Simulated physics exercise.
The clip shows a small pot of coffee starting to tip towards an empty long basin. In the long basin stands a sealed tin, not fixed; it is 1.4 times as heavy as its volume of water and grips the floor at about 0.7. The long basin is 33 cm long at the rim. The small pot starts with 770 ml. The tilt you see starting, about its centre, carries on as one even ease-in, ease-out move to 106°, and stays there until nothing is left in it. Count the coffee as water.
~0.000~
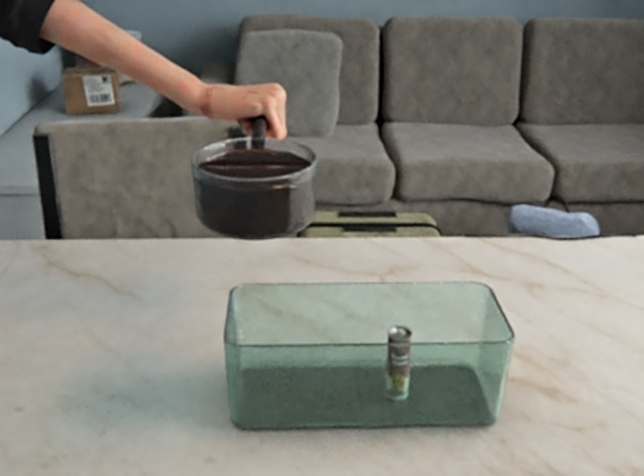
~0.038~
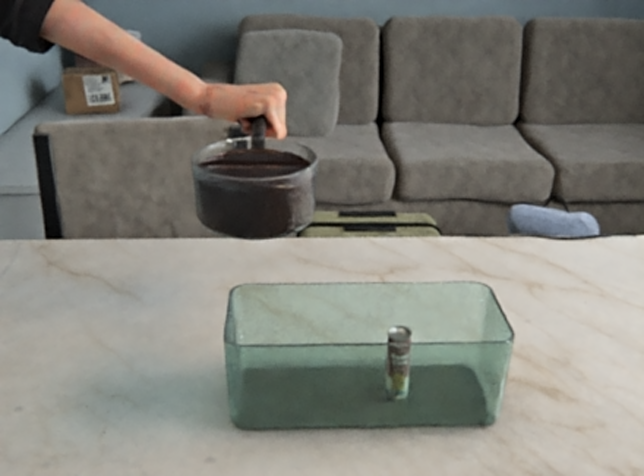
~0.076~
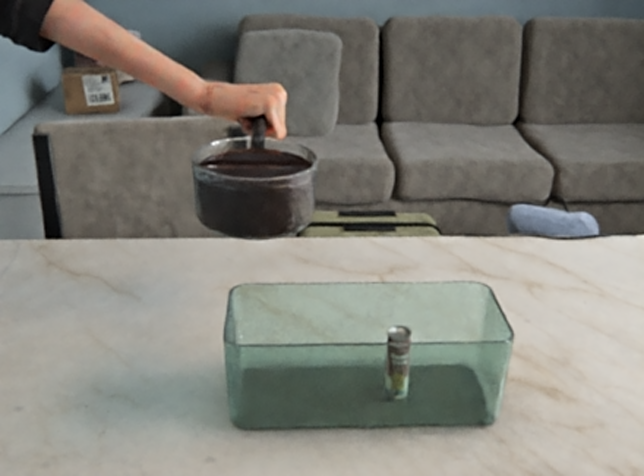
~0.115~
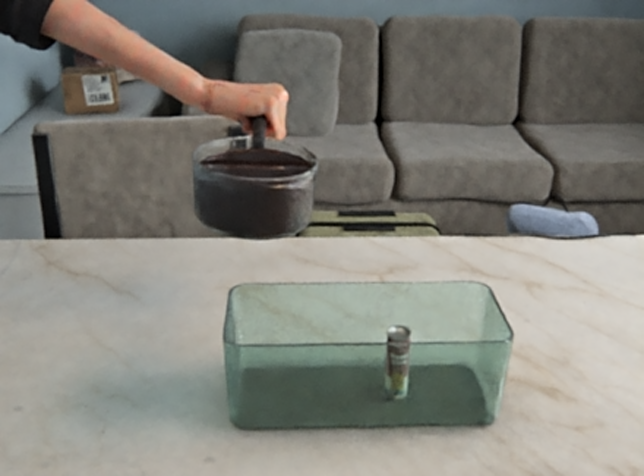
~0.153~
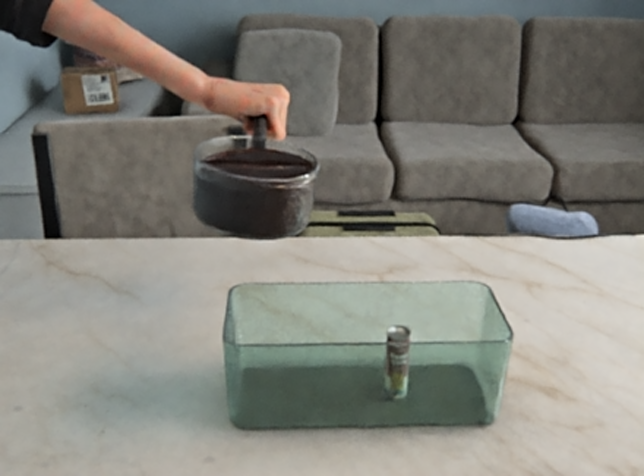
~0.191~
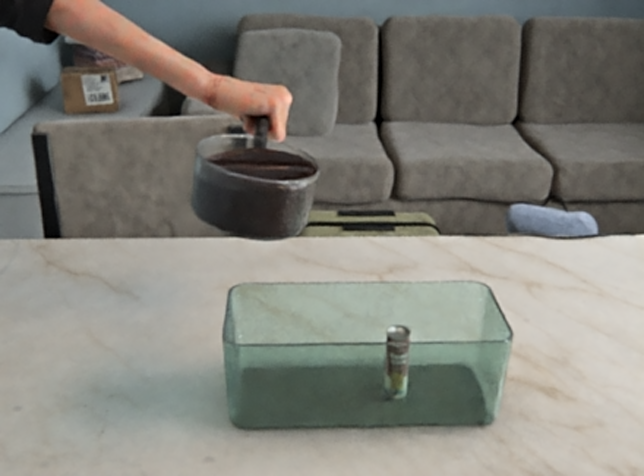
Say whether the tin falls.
It keeps standing.
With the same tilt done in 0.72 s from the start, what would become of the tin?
The tin keeps standing.
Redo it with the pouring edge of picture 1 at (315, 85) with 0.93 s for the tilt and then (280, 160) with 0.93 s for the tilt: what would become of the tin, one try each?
First it stays up; then it remains upright.
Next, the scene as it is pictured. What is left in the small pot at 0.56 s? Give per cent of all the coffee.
Near 54 in a hundred.
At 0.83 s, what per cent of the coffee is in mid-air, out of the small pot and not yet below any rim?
Some 12 per cent.
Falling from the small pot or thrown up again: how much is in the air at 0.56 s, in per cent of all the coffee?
About 36 per cent.
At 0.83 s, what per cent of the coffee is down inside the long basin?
Near 80 in a hundred.
By 0.56 s the tilt is 70° and 54 per cent is still to pour; the tin stands where it began.
By 0.83 s the tilt is 103° and 9 per cent is still to pour; the tin stands where it began.
By 1.12 s the tilt is 106° and 0 per cent is still to pour; the tin stands where it began.
By 1.43 s the tilt is 106° and 0 per cent is still to pour; the tin stands where it began.
At rest the tin stands where it began.
